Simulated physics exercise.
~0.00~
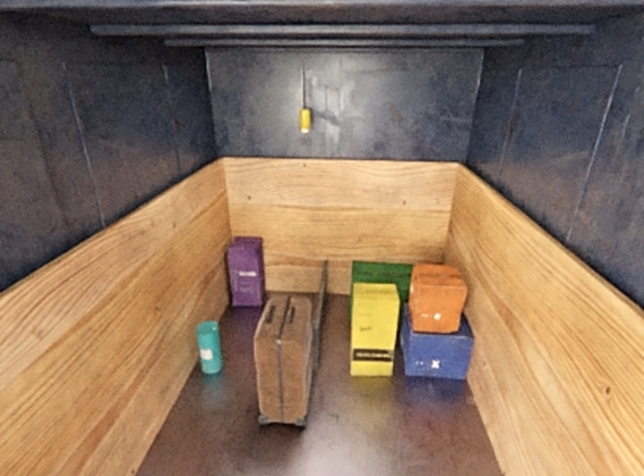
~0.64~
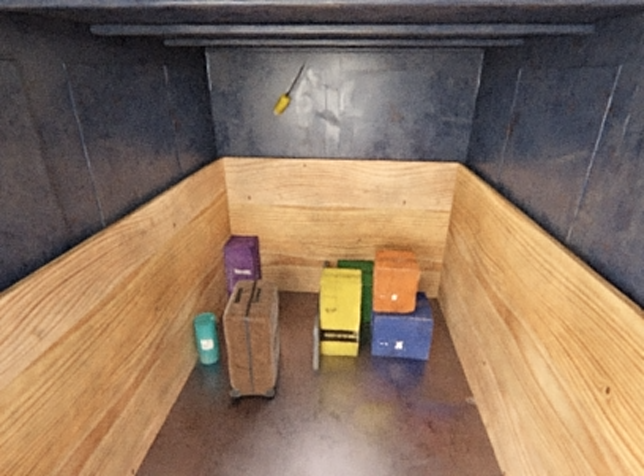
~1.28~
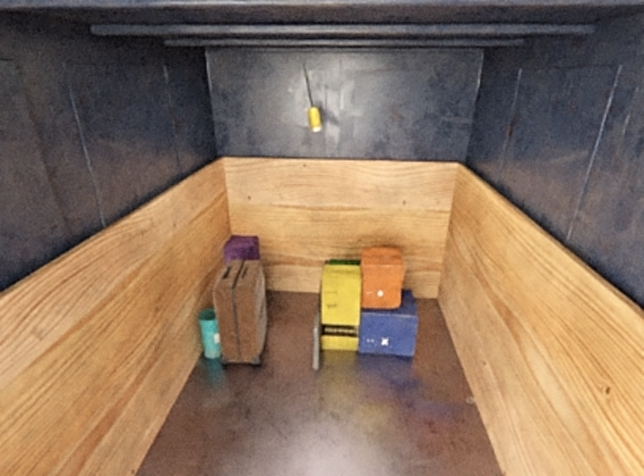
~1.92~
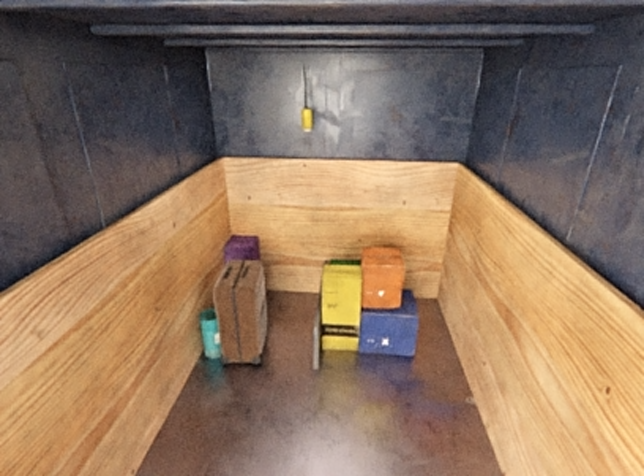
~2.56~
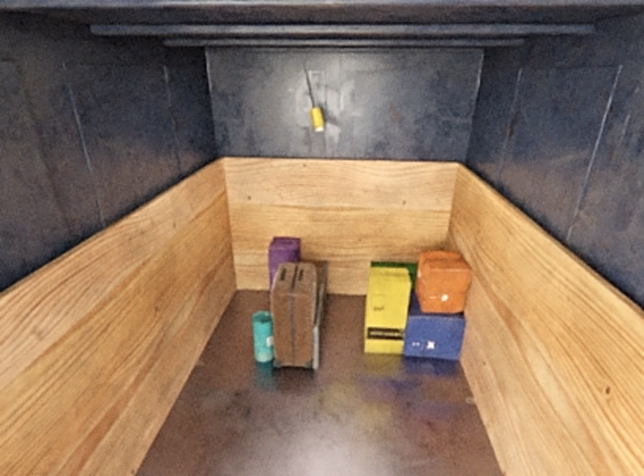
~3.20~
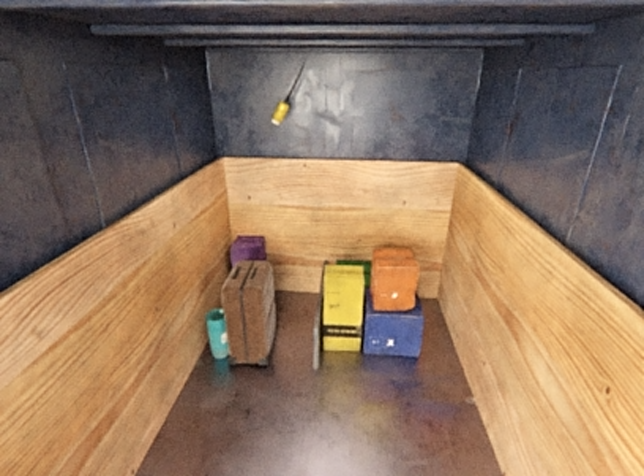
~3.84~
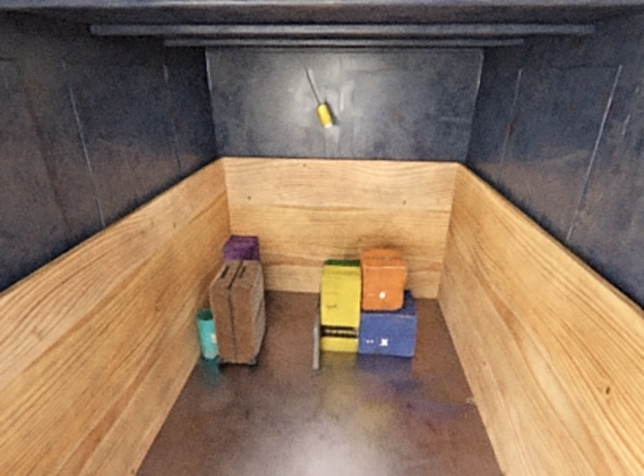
In a van's load bay, cargo slides left, then right, then left again and rests upright.
